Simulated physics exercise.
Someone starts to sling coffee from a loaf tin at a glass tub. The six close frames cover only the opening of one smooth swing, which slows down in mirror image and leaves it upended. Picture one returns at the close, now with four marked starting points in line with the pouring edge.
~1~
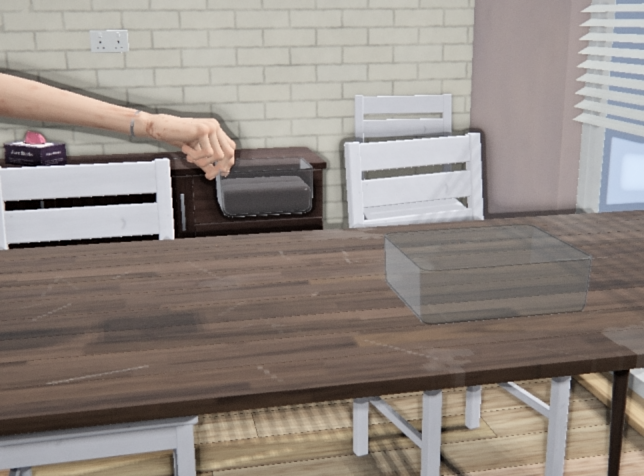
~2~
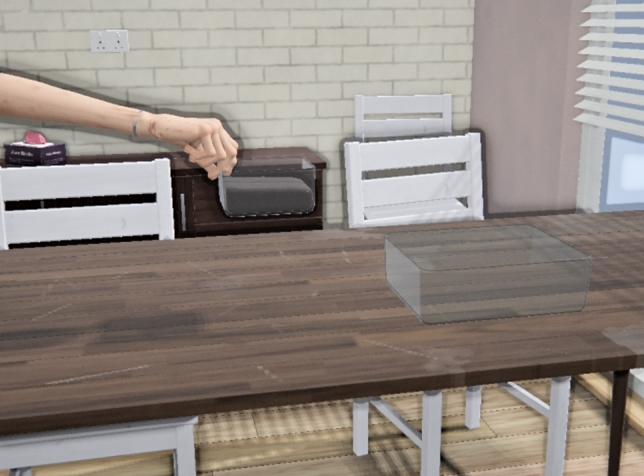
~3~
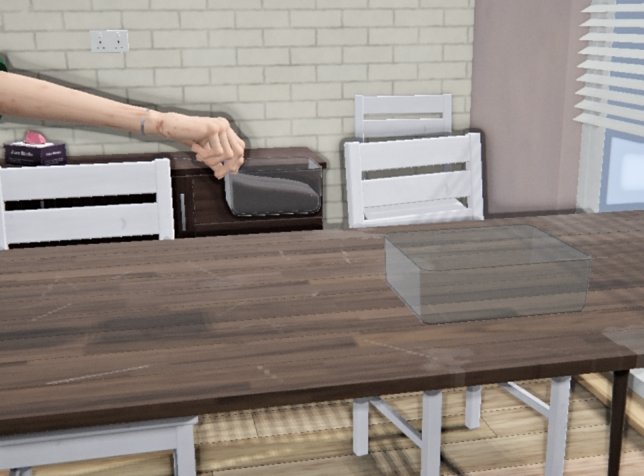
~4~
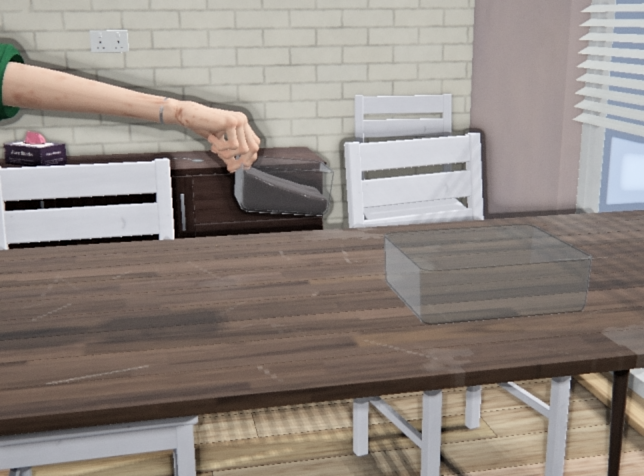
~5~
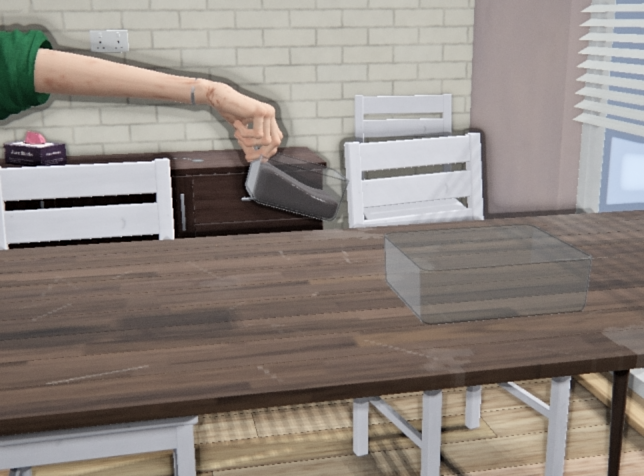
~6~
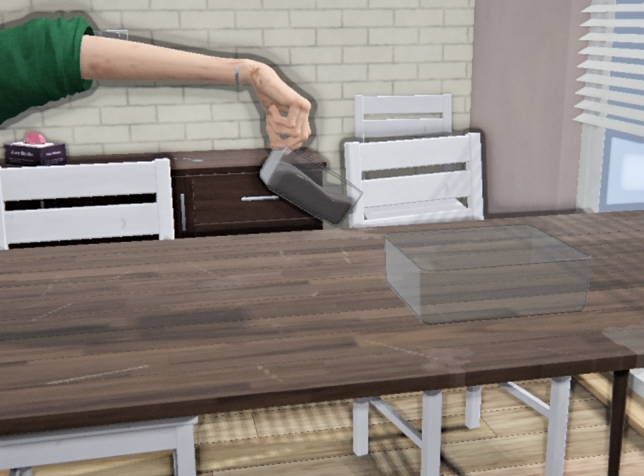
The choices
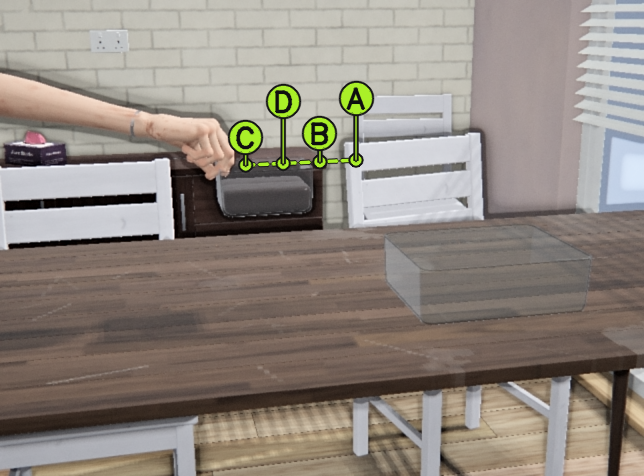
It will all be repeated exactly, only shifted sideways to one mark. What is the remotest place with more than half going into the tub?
Choose D.
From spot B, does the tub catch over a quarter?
Yes, clearly.
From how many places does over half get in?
Three of them.
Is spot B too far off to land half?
No, that is safe.
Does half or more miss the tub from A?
No.
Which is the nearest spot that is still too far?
That is spot C.
In lime, A at (356, 160); B at (319, 161); C at (245, 165); D at (283, 163).
For spot A, about 80 % lands in the tub, 2 % falls short and 18 % goes beside or beyond.
For spot B, about 79 % lands in the tub, 4 % falls short and 16 % goes beside or beyond.
For spot C, about 11 % lands in the tub, 86 % falls short and 3 % goes beside or beyond.
For spot D, about 81 % lands in the tub, 11 % falls short and 8 % goes beside or beyond.
